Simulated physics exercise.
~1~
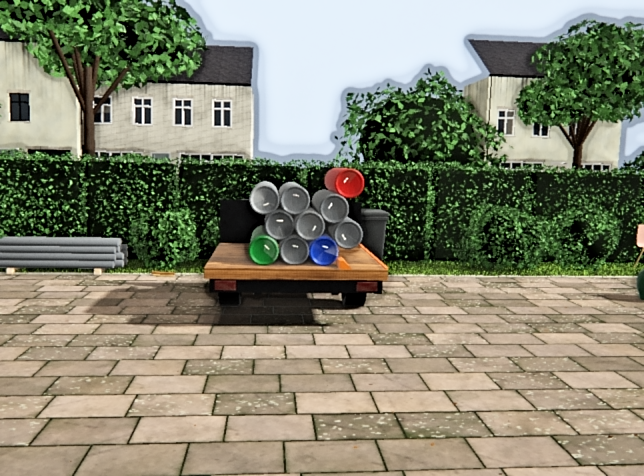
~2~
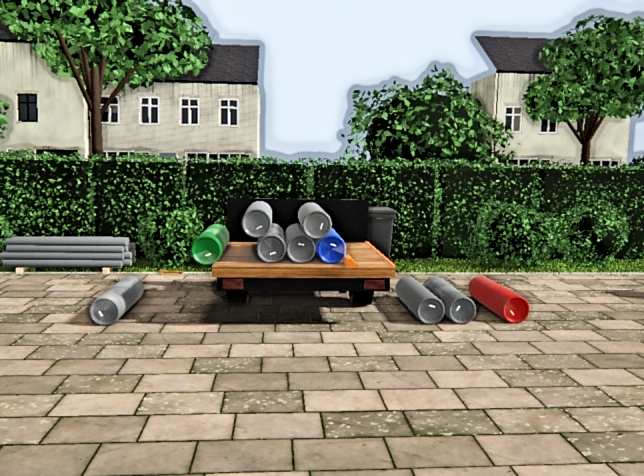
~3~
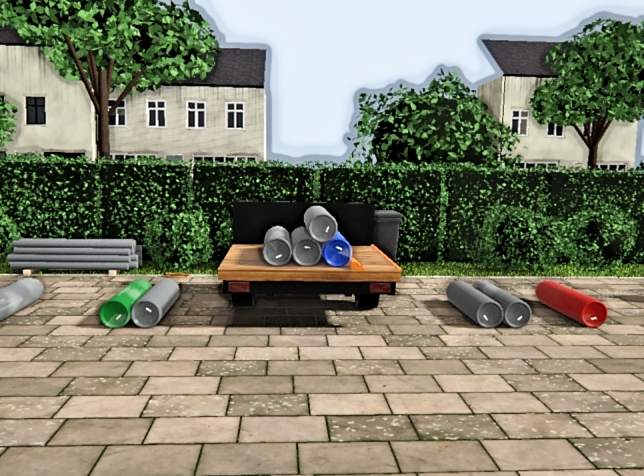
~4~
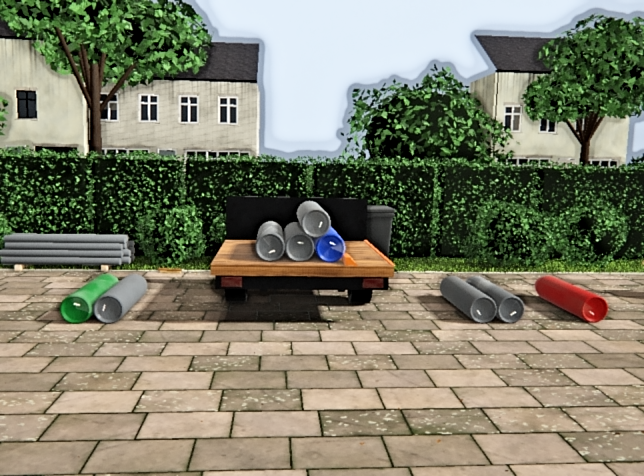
On a paved yard before a tall hedge, with pale houses and trees beyond, a low flat trailer is seen from behind, its wooden deck level. Grey cylinders are stacked on it, with a red one high on the right, a green one low on the left and a blue one low on the right beside a small orange chock. The stack collapses, and the red and several grey ones spill to the ground on both sides. The green one rolls off the left edge, followed by further settling. Finally, blue and three greys remain aboard, with green lying left and red right.
